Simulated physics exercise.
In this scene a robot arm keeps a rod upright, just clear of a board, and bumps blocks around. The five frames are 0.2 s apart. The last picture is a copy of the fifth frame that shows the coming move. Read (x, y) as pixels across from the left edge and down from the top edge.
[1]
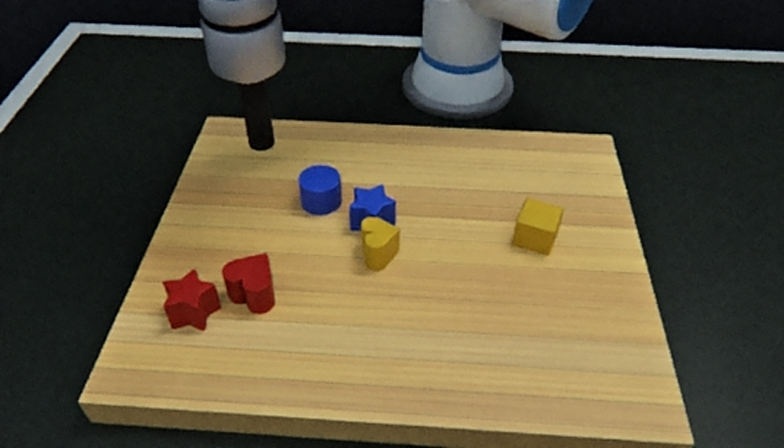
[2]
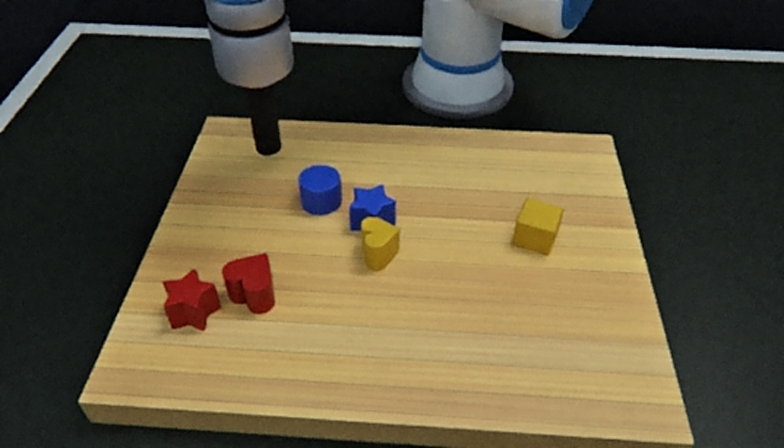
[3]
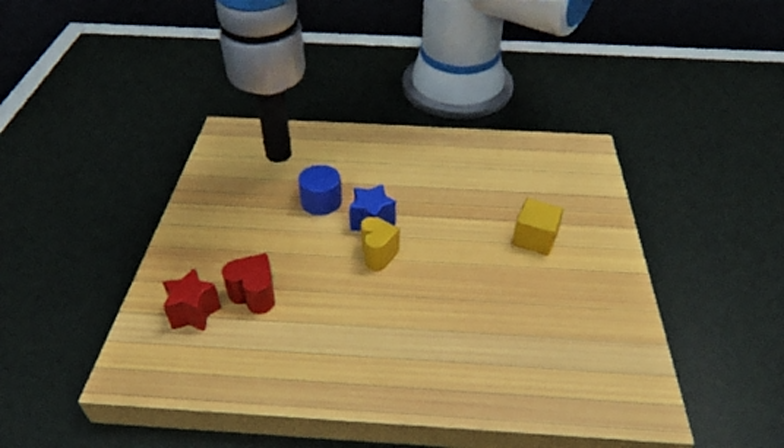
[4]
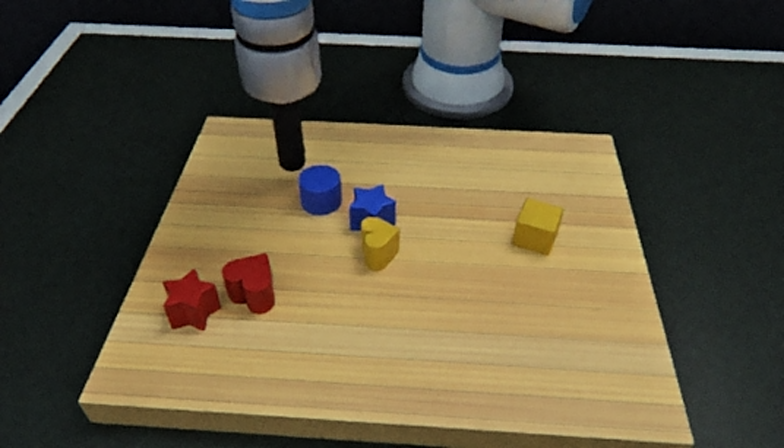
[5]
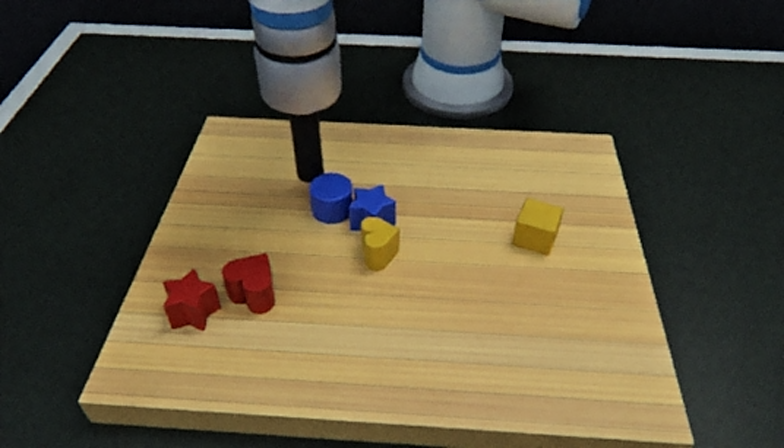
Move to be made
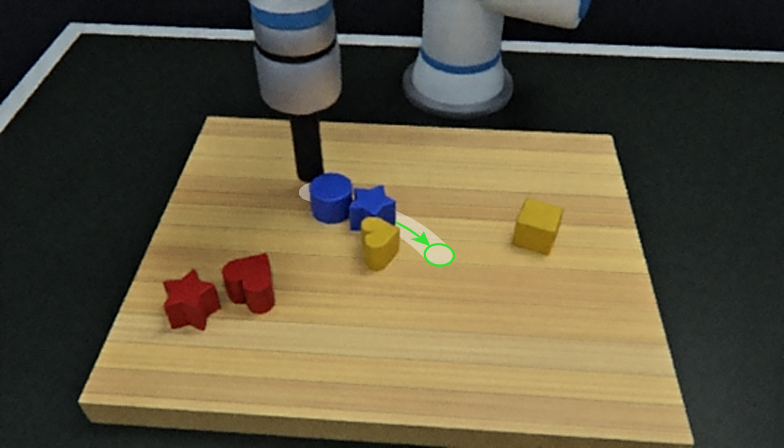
On a wooden board, a robot arm's black rod moving right and nearer, nudging a blue cylinder slightly toward a blue star.
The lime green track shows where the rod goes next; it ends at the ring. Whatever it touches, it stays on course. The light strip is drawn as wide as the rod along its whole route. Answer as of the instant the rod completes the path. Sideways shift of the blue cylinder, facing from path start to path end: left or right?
Off to the right side.
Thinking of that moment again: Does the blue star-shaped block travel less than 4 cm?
In short: No.
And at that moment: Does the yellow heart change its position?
Yes.
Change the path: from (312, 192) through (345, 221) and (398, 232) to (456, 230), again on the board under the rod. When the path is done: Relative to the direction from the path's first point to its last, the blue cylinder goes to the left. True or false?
That statement is not accurate.
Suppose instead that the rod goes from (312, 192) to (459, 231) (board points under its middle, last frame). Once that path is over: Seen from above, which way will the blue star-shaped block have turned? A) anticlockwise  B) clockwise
My answer is option B.
The drawn path runs from (312, 192) over (357, 207) and (402, 225) to (439, 255).
On the path given first. One third of the way, rod (357, 191); blue cylinder (366, 208); blue star-shaped block (405, 212); yellow heart (382, 237).
Two thirds of the way, rod (404, 209); blue cylinder (380, 222); blue star-shaped block (424, 221), turned 20° anticlockwise; yellow heart (379, 251), turned 40° anticlockwise.
At the end, rod (441, 238); blue cylinder (380, 222); blue star-shaped block (461, 251), turned 20° anticlockwise; yellow heart (379, 251), turned 40° anticlockwise.
